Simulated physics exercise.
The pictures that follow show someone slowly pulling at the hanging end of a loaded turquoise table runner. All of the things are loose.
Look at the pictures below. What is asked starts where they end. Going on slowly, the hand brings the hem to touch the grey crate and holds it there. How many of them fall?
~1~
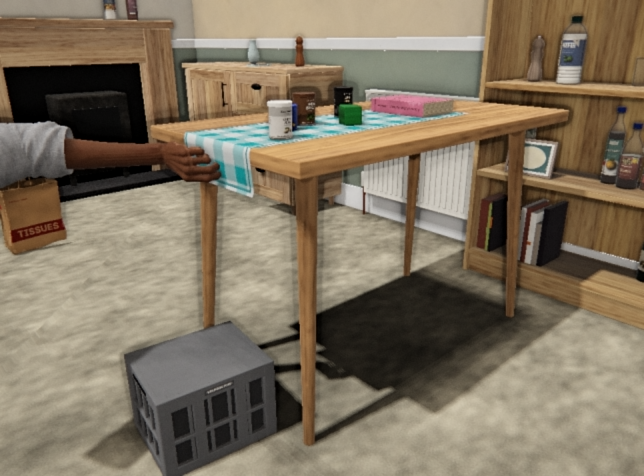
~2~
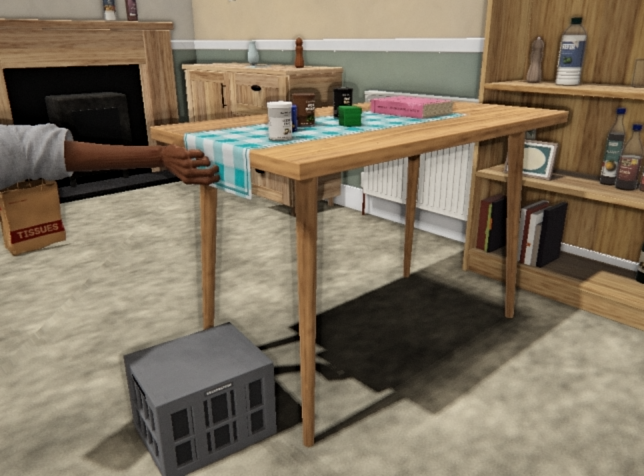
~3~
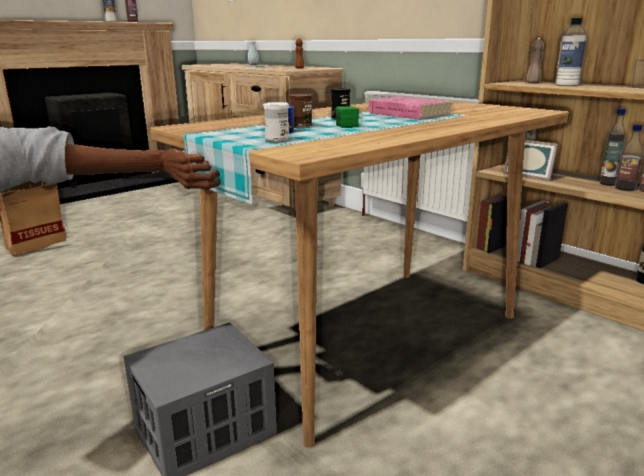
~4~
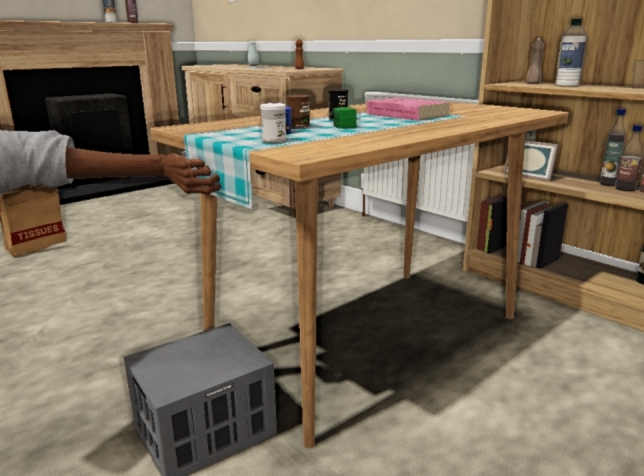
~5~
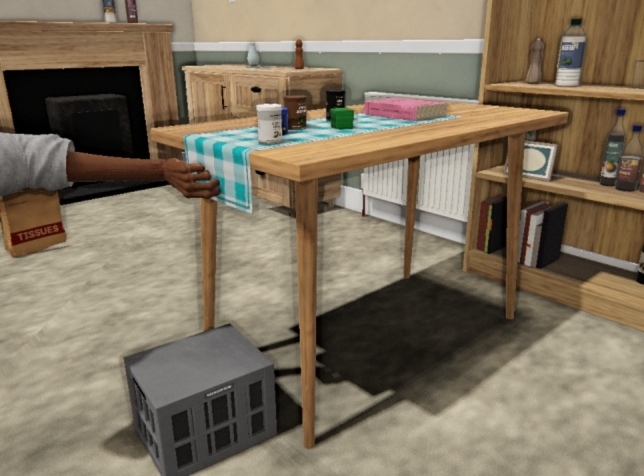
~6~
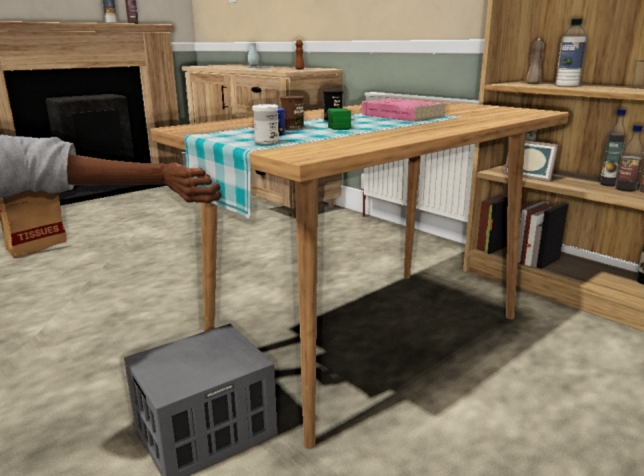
Four pieces drop off.
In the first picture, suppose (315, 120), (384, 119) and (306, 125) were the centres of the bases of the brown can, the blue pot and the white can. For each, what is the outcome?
The brown can will end up down, the blue pot will stay where it is, and the white can will end up down.
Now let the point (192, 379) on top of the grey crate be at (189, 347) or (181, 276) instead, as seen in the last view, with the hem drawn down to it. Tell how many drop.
We'd get 3 in the first case and 1 in the second.
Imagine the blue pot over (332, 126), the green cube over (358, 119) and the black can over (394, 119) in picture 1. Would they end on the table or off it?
Of the three, the blue pot ends off the top, the green cube stays aloft and the black can stays aloft.
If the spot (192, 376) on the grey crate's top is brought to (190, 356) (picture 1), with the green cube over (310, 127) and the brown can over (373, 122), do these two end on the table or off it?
Green cube: Lost; brown can: Safe.
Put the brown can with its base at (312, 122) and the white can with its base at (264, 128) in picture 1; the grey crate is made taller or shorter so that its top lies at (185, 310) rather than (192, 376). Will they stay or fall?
The brown can stays aboard, and the white can does not stay aboard.
Soon after, hem near (223, 297); white can and blue pot gone.
Then, hem on the crate; white can, blue pot, brown can and green cube gone.
At rest, hem on the crate; white can, blue pot, brown can and green cube gone. The table loses four.
